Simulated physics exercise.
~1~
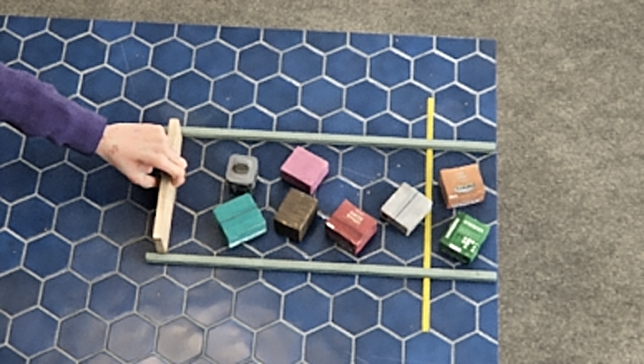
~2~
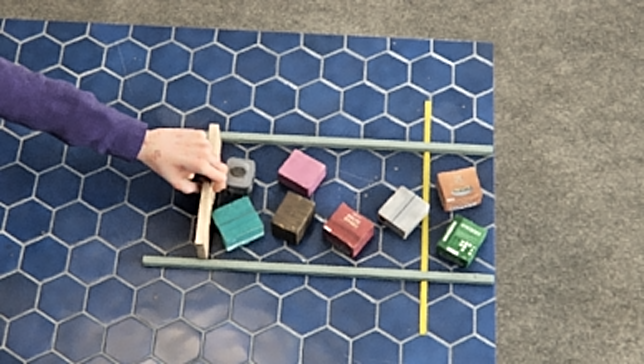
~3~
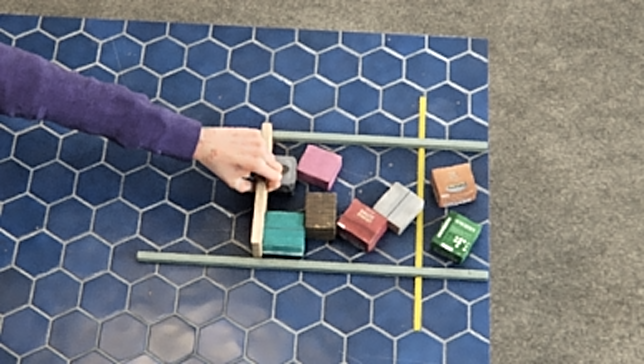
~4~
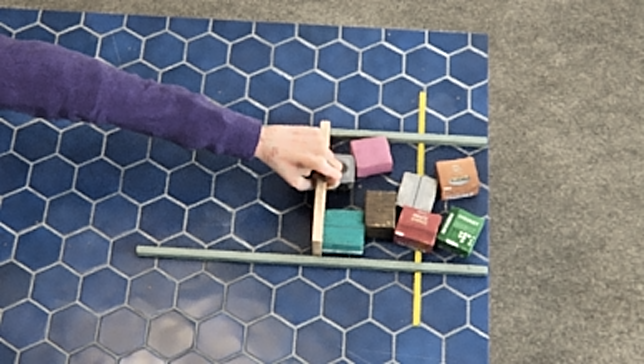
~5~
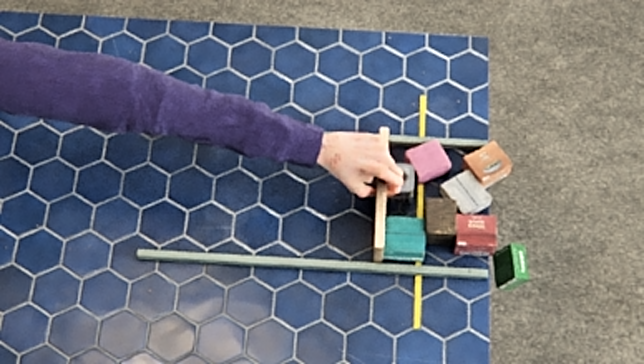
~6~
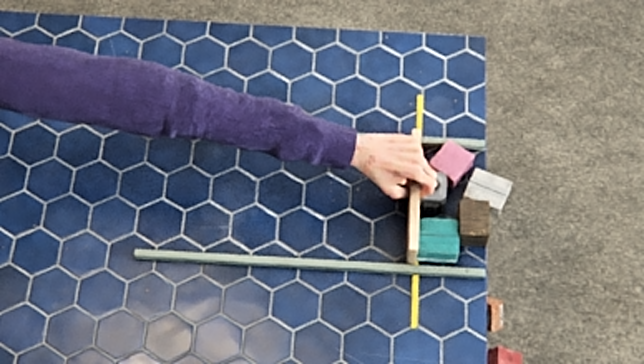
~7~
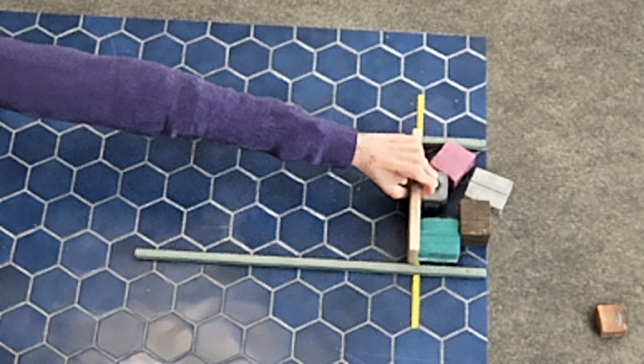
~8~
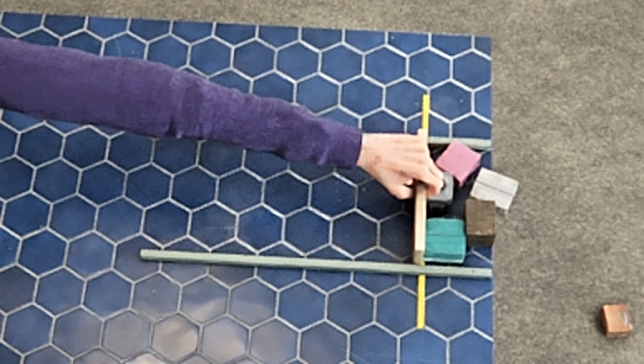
A hand in a purple sleeve holds an upright wooden board at the left of a blue hexagon-patterned table, facing a scatter of small coloured blocks between two pale rails. The board slides right, gathering the turquoise box and grey case first, then closing the whole group together. As it nears the yellow tape, the green box tips over the table's right edge, and the red and orange boxes follow it off. The board halts at the tape. The pink, white, black, grey and turquoise pieces stay bunched at the rim, some overhanging, while a fallen block rests on the carpet.
